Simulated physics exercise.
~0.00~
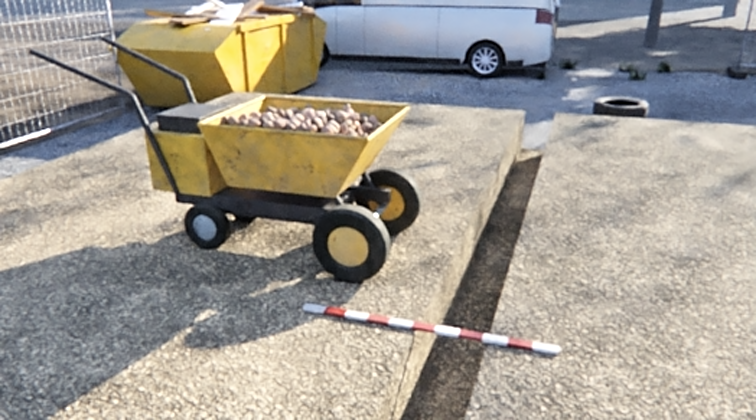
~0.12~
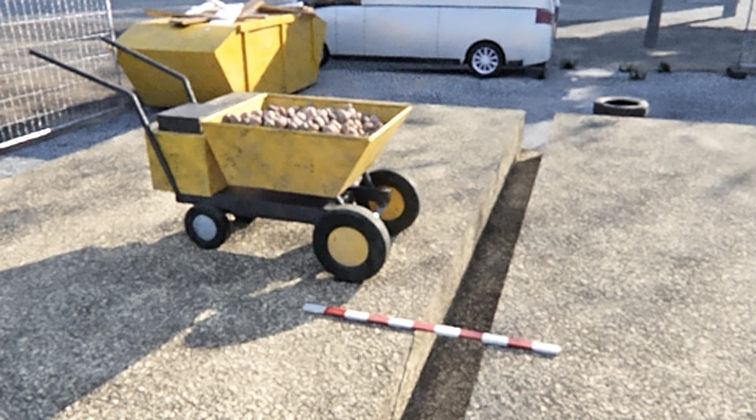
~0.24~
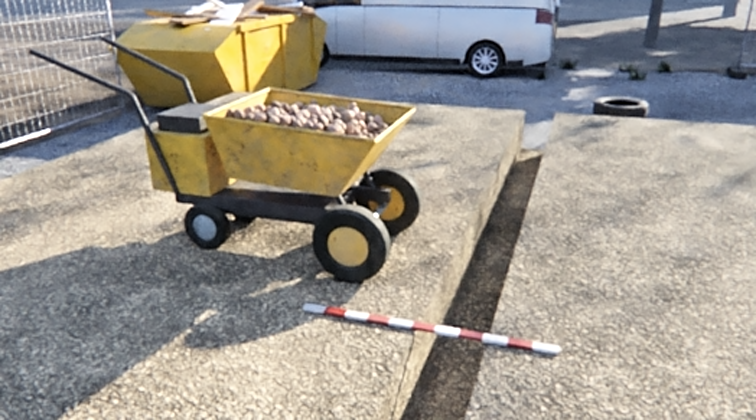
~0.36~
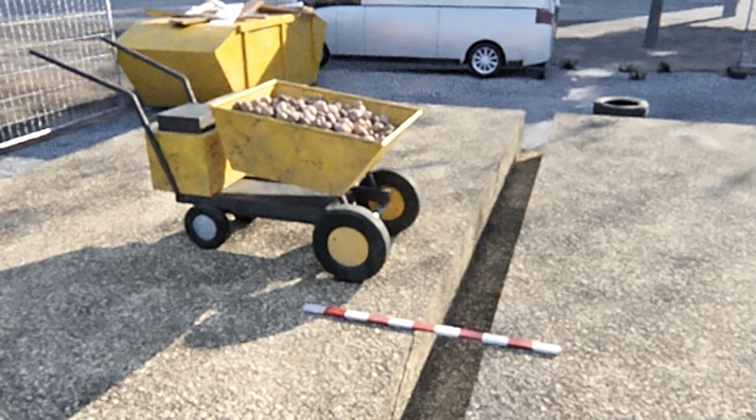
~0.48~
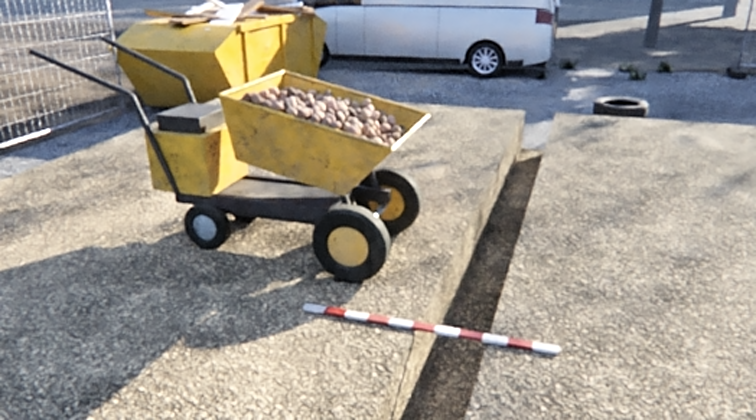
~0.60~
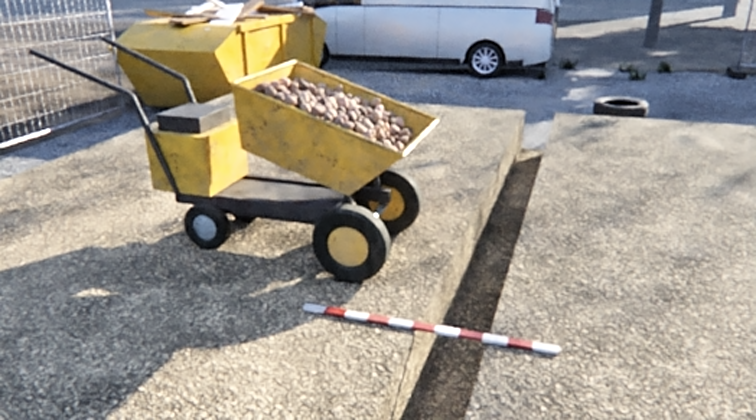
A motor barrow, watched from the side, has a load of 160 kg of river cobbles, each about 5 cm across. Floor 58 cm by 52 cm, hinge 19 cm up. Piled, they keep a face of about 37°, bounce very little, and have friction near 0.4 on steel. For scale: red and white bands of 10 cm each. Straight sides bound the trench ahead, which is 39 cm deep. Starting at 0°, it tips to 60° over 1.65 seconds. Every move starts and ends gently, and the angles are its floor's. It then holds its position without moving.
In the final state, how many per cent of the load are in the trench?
About 35 per cent are in the trench in the final state.
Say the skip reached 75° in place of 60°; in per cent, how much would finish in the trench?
In that case around 55 percent.
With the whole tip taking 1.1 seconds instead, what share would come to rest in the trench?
Probably about 30 in a hundred.
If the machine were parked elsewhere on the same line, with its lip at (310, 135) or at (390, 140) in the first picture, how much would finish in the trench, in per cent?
Near 45 then near 25 percent.
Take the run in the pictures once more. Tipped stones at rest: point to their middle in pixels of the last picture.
At about pixel (492, 321) in the last view.
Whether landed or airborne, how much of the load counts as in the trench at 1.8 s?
Some 10 per cent.
After 1.2 s the floor is at 51°; 100 % in the skip; the foremost stones are at (456, 181).
After 1.8 s the floor is at 60°; 85 % in the skip, 9 % in the trench, 5 % past the trench; the foremost stones are at (539, 286).
After 2.1 s the floor is at 60°; 67 % in the skip, 16 % in the trench, 17 % past the trench; the foremost stones are at (623, 288).
After 4.1 s the floor is at 60°; 45 % in the skip, 35 % in the trench, 20 % past the trench; the foremost stones are at (695, 303).
